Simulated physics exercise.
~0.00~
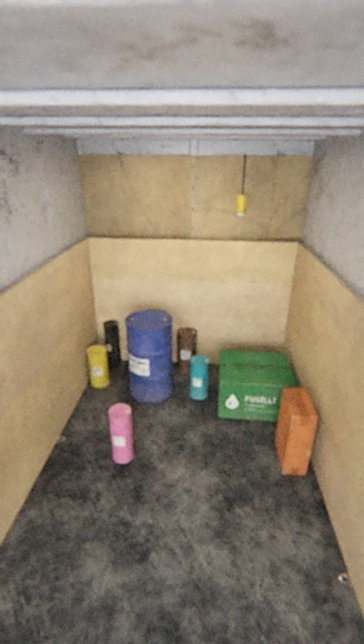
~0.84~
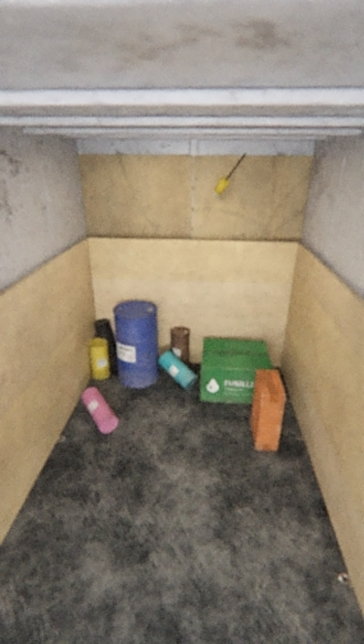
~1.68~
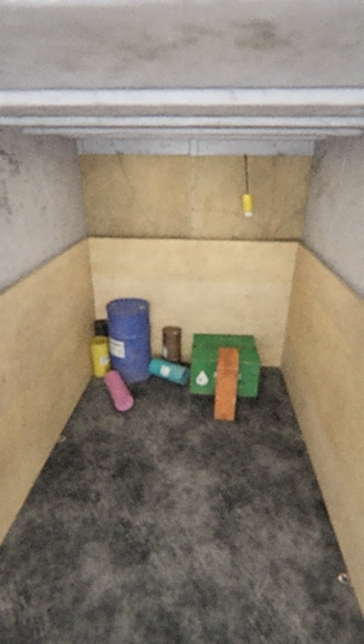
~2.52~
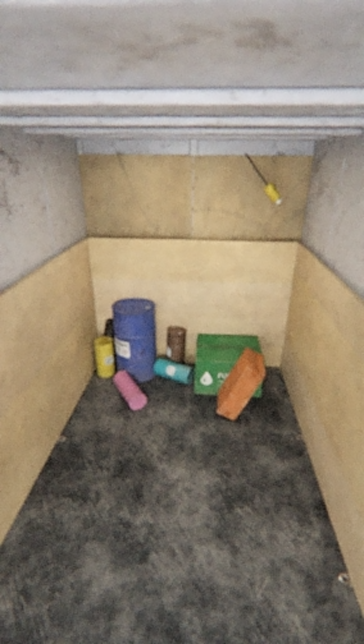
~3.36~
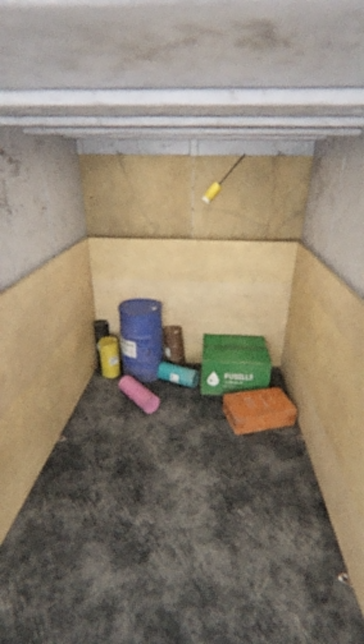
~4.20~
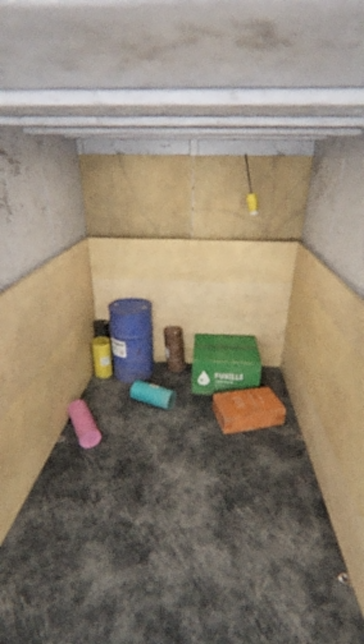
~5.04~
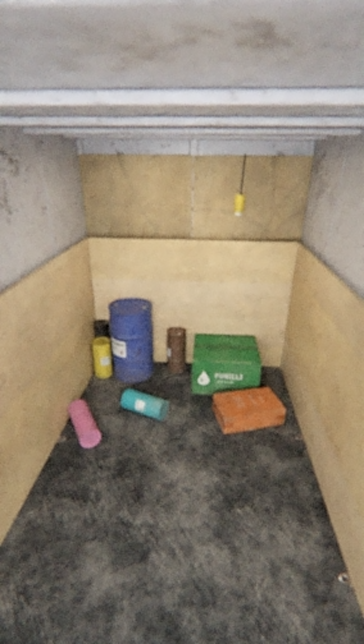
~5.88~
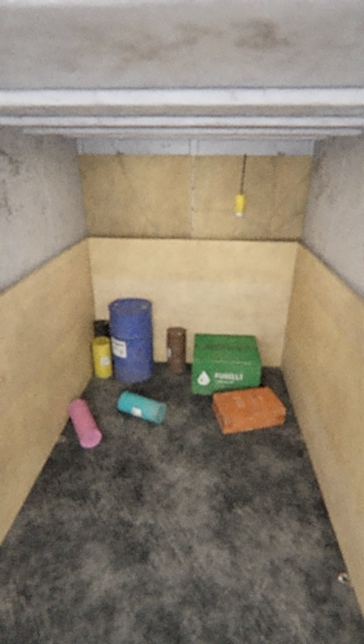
Loose cargo slides about a van's load bay, leaving an orange box and two canisters toppled.
